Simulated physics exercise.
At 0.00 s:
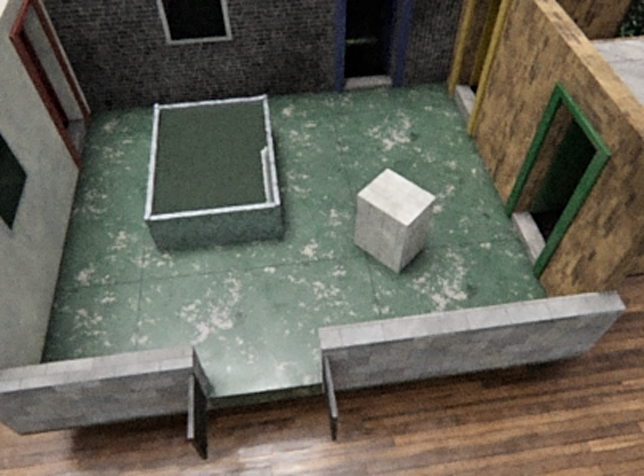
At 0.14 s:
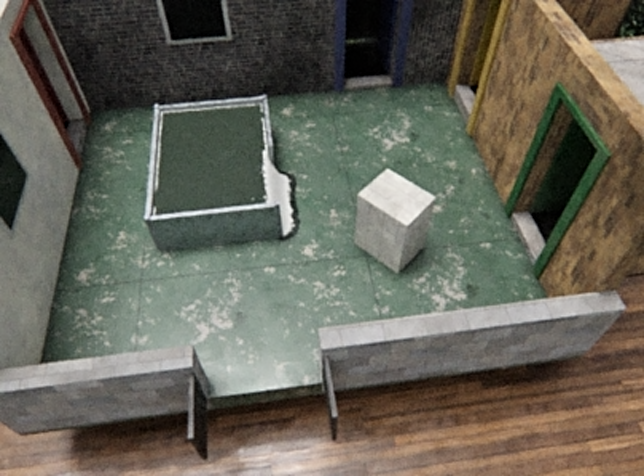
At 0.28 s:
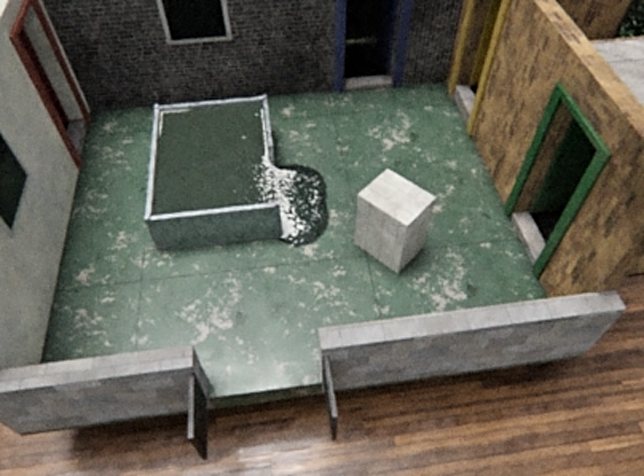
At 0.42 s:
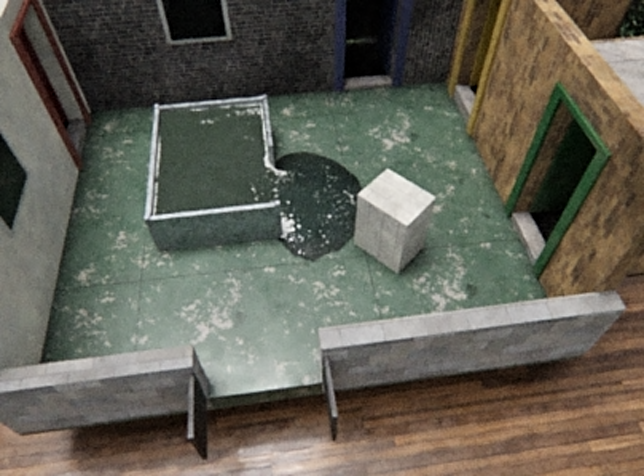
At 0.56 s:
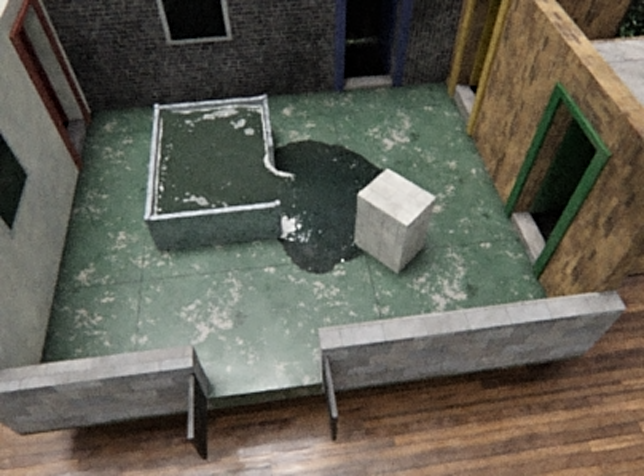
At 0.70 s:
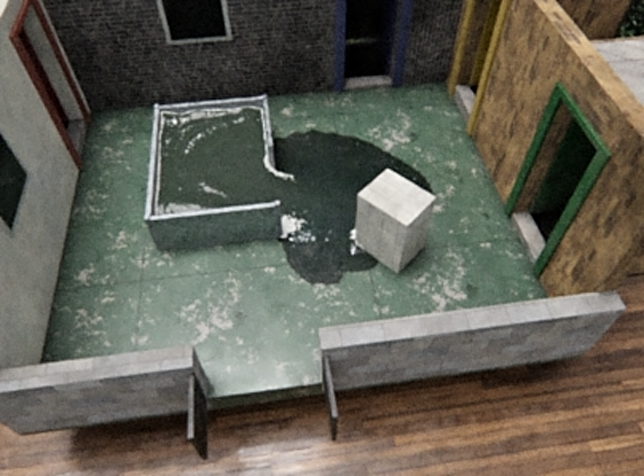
Dark water bursts through a torn gap in the right side of a rectangular, pale-rimmed tank at the left of a walled yard with a mottled green floor, seen from above by a still camera. Around it stand a pale block right of centre and red, blue, yellow and green doorways. Foaming at first, the water spreads rightward in a widening dark pool, reaches the unmoving block and passes behind it.
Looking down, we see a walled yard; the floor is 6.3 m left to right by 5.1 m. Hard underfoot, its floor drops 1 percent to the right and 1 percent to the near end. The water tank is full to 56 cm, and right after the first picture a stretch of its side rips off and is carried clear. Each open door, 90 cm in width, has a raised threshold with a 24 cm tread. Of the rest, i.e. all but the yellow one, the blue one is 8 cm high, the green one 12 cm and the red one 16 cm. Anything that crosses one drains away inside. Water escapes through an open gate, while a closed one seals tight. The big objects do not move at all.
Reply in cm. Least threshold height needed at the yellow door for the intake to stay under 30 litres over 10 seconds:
13 cm or so.
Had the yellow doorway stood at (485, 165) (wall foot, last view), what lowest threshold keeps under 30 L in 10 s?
Something near 20 cm.
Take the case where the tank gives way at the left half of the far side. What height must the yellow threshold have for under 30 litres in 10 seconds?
About 8.5 cm.
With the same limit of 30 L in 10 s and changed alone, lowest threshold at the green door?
The green one would have to be about 7.5 cm high.
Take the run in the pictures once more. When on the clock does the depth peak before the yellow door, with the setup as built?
Roughly 4.0 s.
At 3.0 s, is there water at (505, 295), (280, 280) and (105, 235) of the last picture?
First wet through, second bone-dry, third bone-dry.
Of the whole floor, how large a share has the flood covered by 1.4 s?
25 %.
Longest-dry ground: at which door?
The red one.
After 1.4 s water covers 25 % of the floor, deepest (35 cm) near (363, 225); it has not reached the yellow door.
After 3.0 s water covers 45 % of the floor, deepest (31 cm) near (438, 84); 16 cm at the yellow door, 0 litres in over its 23 cm threshold.
After 10.0 s water covers 95 % of the floor, deepest (12 cm) near (551, 332); 9 cm at the yellow door, 0 litres in over its 23 cm threshold.
At the yellow door as built, the water arrived by 1.7 s and peaked near 19 cm at 4.2 s.
Run again over the same 10 s with other heights there, 57 litres in over 10.5 cm, 20 litres over 14 cm. The limit of 30 litres is kept from about 13 cm up.
